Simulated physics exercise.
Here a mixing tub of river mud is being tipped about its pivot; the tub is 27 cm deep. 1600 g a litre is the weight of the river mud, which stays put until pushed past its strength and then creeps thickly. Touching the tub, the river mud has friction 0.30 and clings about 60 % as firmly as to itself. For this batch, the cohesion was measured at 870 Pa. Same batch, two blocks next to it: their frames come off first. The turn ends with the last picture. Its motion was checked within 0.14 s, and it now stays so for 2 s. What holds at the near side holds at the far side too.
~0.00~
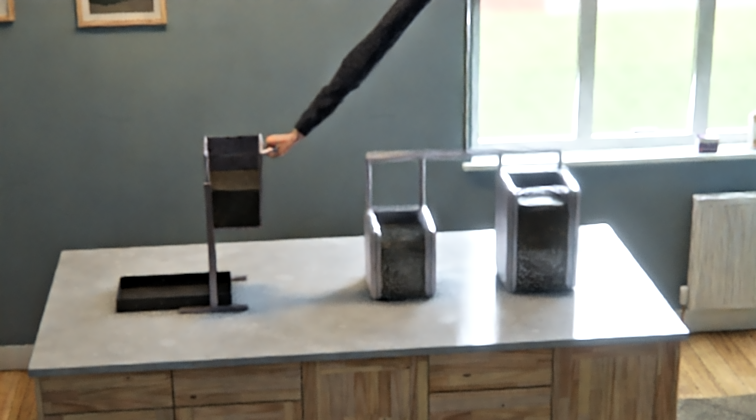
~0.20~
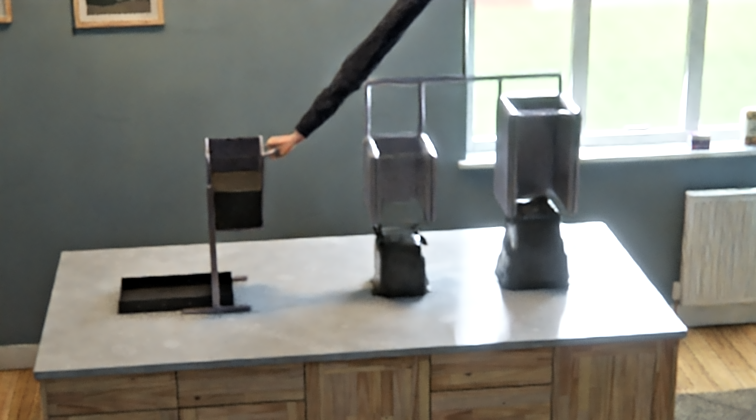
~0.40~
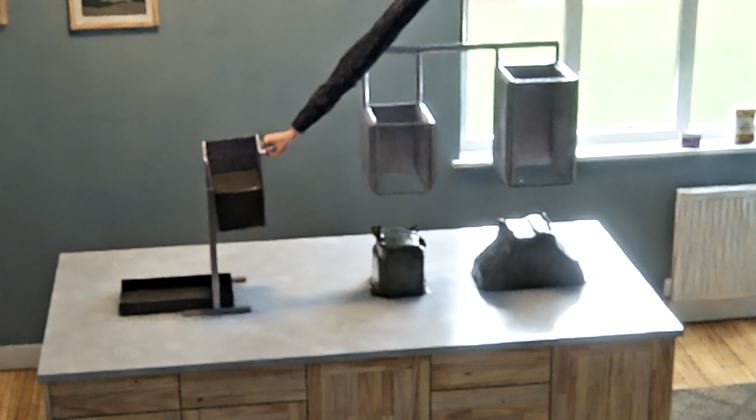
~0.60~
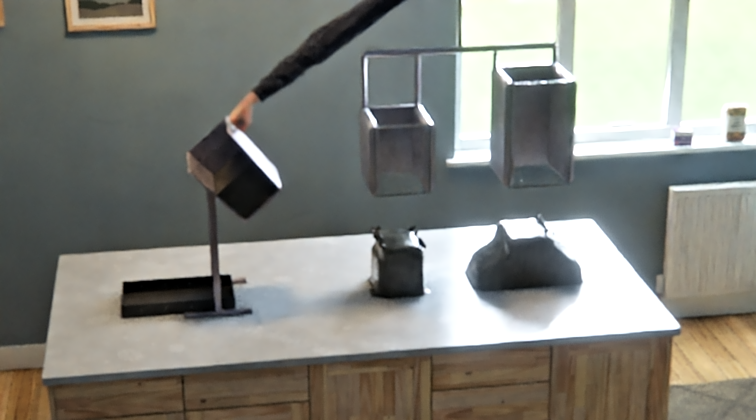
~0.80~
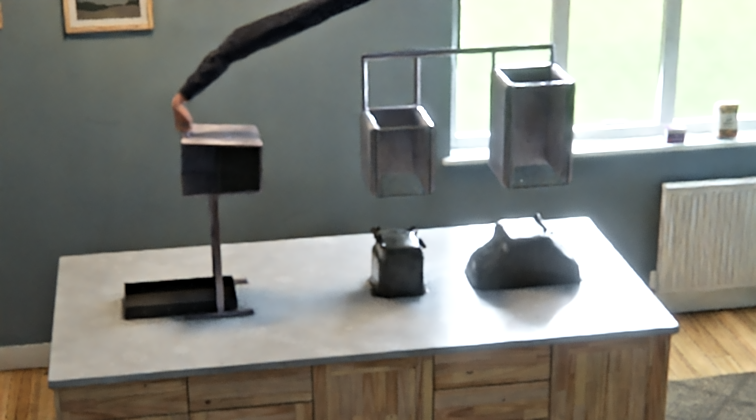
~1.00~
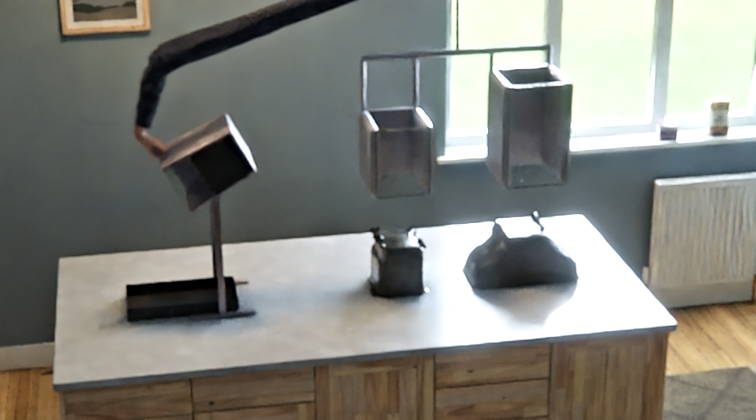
An arm tips a tub of dark mud leftward after two molds rise off dark blocks.
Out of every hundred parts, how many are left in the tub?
Some 0 in every hundred.
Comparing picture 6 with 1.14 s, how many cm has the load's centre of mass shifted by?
About 7 cm.
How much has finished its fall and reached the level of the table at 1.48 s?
Near 0 per cent has got down by that time.
After 1.14 s, the tub is at 118 degrees and holds 100 %.
After 1.31 s, the tub is at 118 degrees and holds 41 %.
After 1.48 s, the tub is at 118 degrees and holds 0 %.
After 1.65 s, the tub is at 118 degrees and holds 0 %.
After 3.00 s, at the end, the tub is at 118 degrees and holds 0 %.
